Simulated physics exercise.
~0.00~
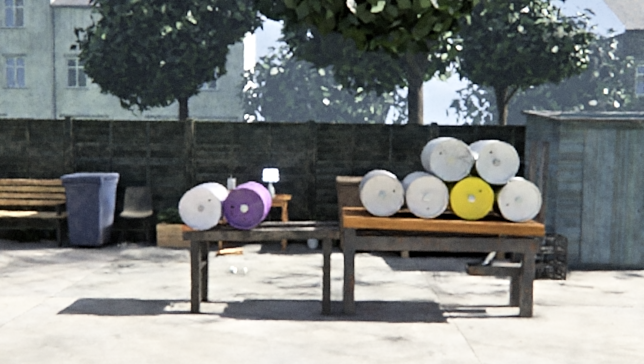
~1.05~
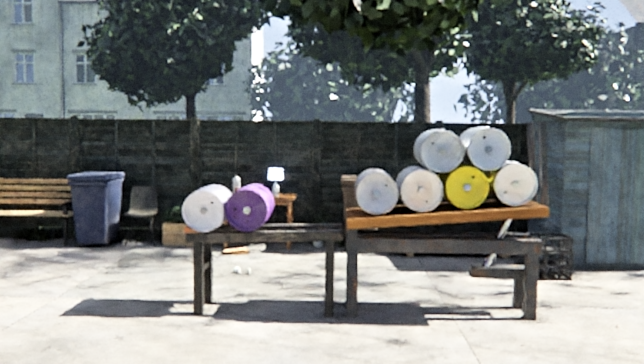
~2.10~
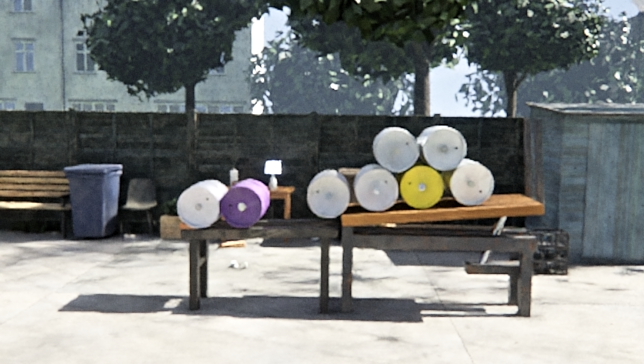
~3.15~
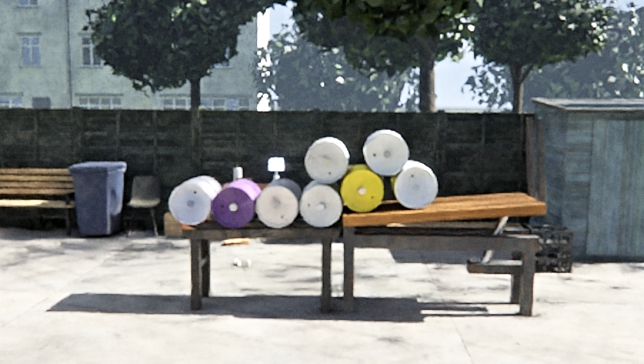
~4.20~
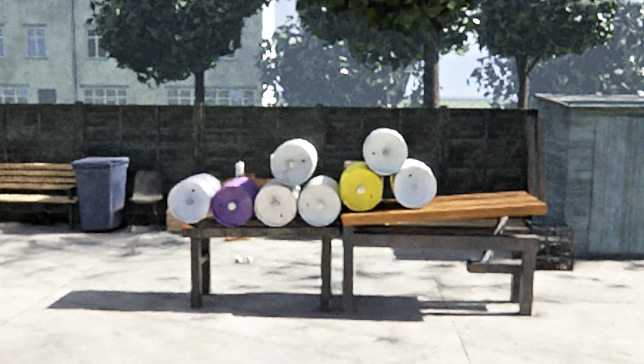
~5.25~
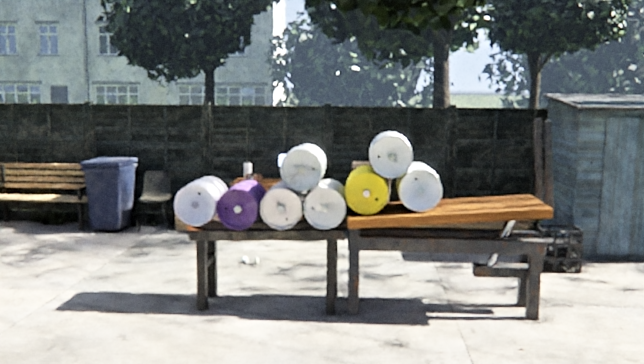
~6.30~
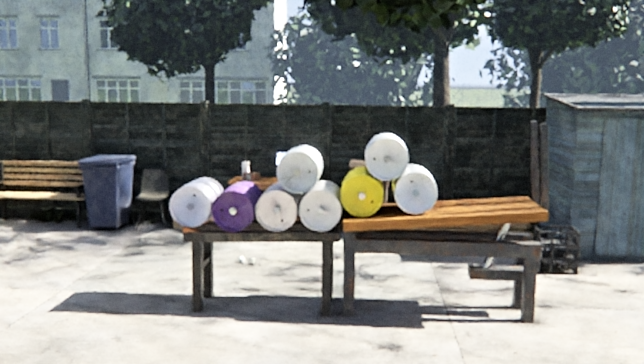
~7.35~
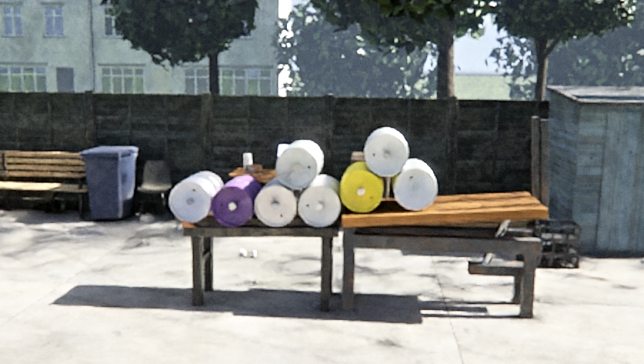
In a paved yard, the right-hand wooden deck tilted up and its stacked pale kegs and a yellow one rolled left, some reaching the pale and purple kegs on the neighbouring rack, before all settled with the yellow still on the deck.
